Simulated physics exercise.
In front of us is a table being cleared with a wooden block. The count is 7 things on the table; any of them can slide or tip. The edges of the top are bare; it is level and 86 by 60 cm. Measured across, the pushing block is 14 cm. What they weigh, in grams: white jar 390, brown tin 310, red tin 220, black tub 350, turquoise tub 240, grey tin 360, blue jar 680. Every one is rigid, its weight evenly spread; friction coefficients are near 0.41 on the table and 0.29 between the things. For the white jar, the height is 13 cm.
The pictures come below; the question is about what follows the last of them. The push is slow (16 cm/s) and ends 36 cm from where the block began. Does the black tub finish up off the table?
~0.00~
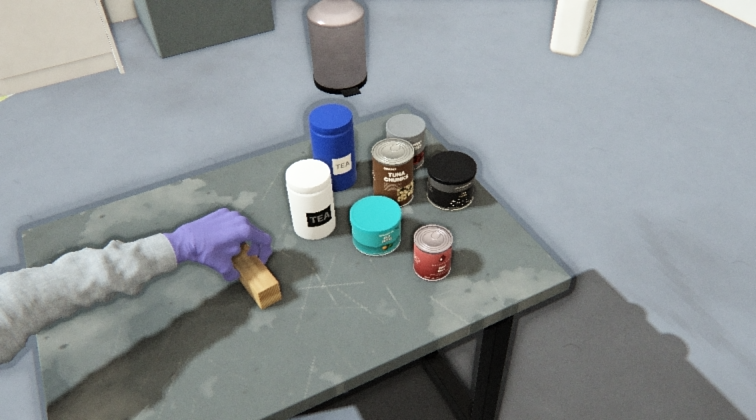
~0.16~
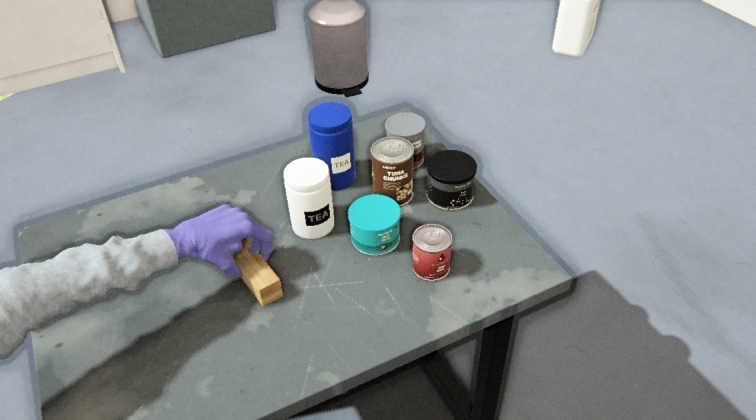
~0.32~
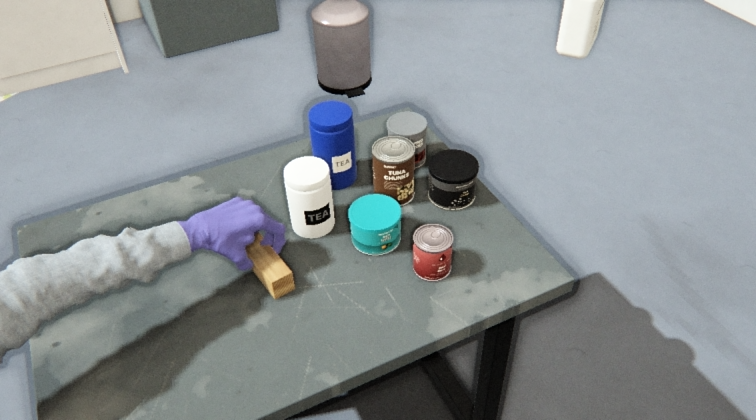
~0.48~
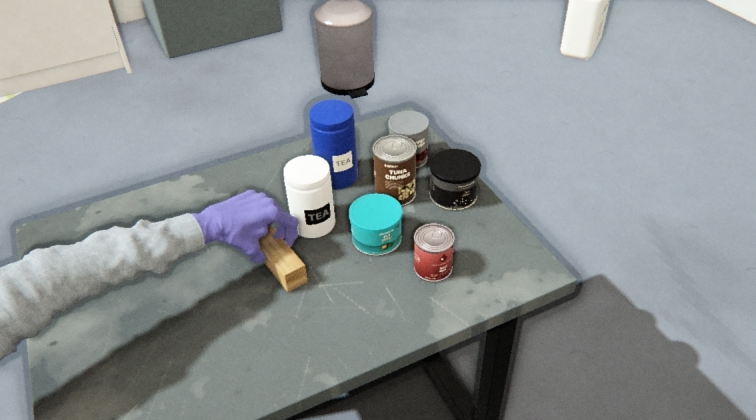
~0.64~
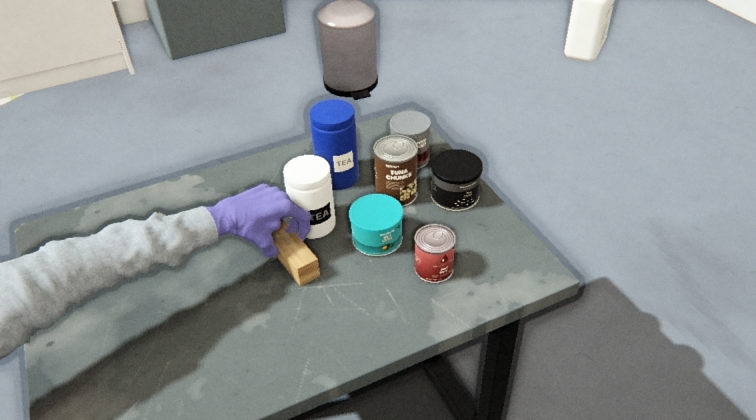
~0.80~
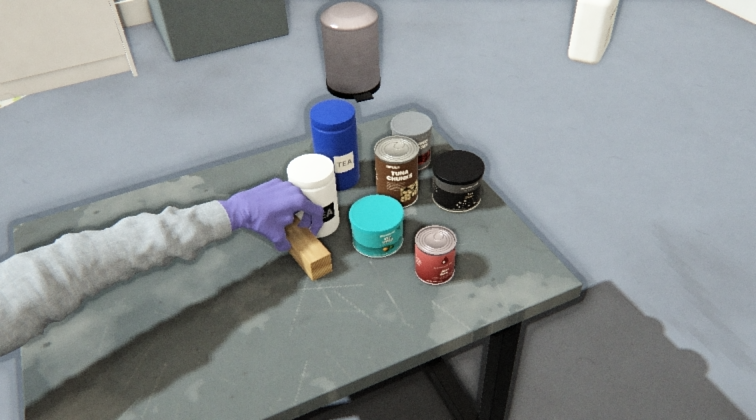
Yes, it leaves the table.
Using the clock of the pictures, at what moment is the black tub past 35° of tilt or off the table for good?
Around 2.2 s on the clock.
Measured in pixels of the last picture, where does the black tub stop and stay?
It winds up close to (537, 357).
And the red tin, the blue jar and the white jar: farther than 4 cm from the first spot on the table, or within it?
In short, the red tin stays close to home, the blue jar stays close to home, the white jar leaves its position.
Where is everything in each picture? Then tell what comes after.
In the first picture, pusher on by 0 cm; black tub (451, 181); white jar (311, 200).
In the second picture, pusher on by 1 cm; red tin (432, 253); turquoise tub (375, 225).
In the third picture, pusher on by 3 cm; grey tin (407, 141); blue jar (334, 146).
In the fourth picture, pusher on by 6 cm; white jar (310, 197); brown tin (395, 172).
In the fifth picture, pusher on by 8 cm; red tin (435, 254); turquoise tub (377, 225).
In the sixth picture, pusher on by 11 cm; black tub (457, 182); grey tin (411, 142).
After 1.60 s, pusher on by 24 cm; white jar moved 14 cm; turquoise tub moved 7 cm; brown tin moved 4 cm.
After 2.10 s, pusher on by 32 cm; black tub moved 6 cm near (487, 176); turquoise tub moved 15 cm; white jar moved 22 cm.
After 2.60 s, pusher on by 36 cm; black tub now off the table; brown tin moved 14 cm; white jar moved 26 cm.
In the end (2.9 s), off the table, black tub; not toppled but over 4 cm from the start, white jar, brown tin, turquoise tub and grey tin; the other 2 under 4 cm from the start. At the end, from the last picture's camera, black tub near (538, 357).
